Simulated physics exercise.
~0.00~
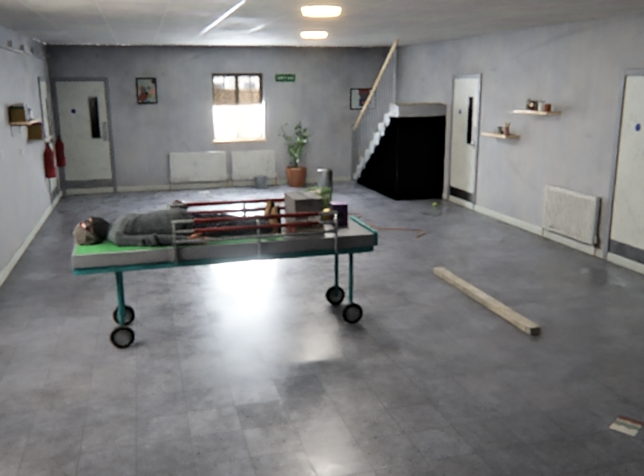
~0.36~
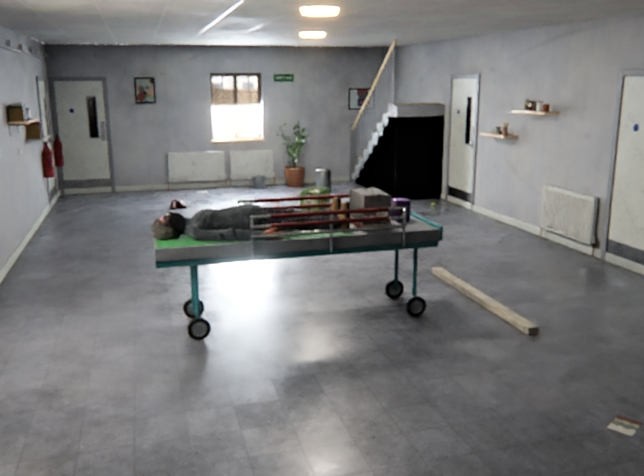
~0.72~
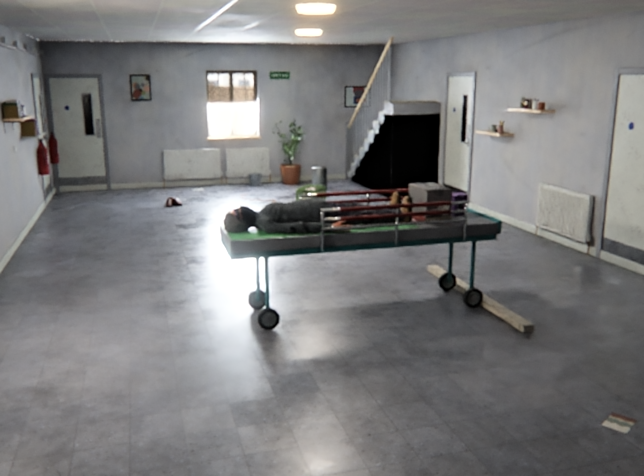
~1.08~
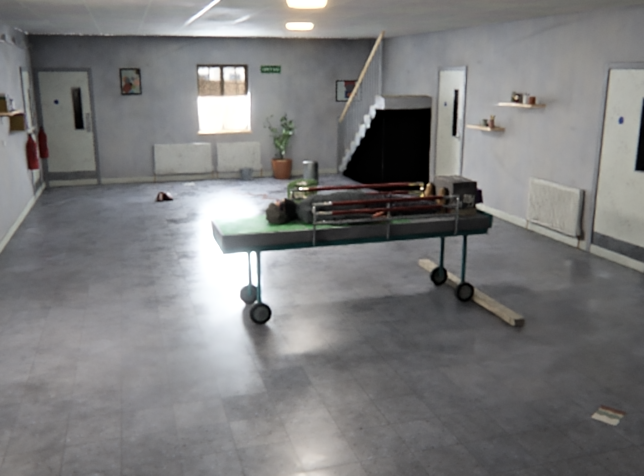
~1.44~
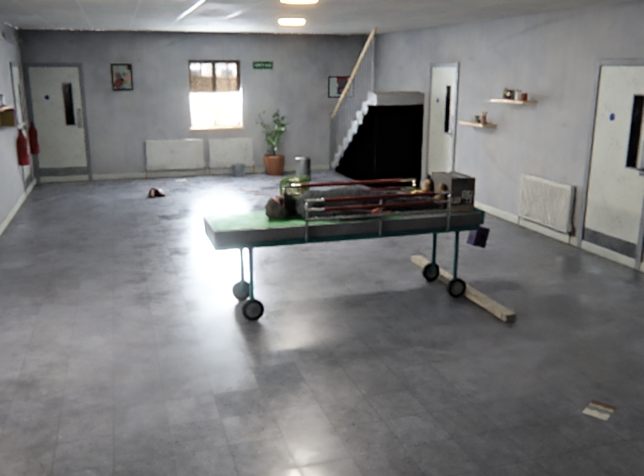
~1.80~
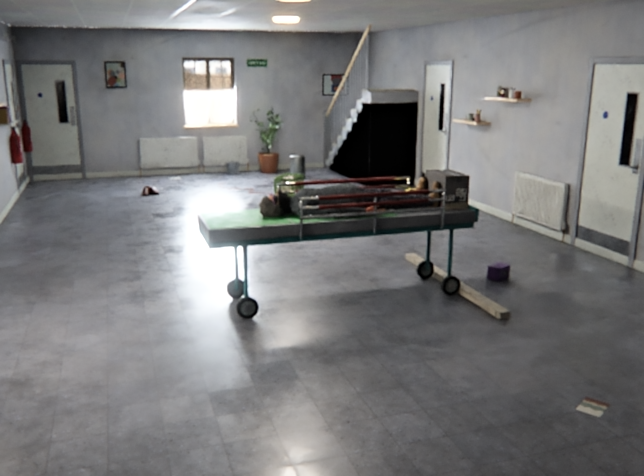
A figure on a wheeled stretcher rolls right, stops at a sill, and a purple object falls off.
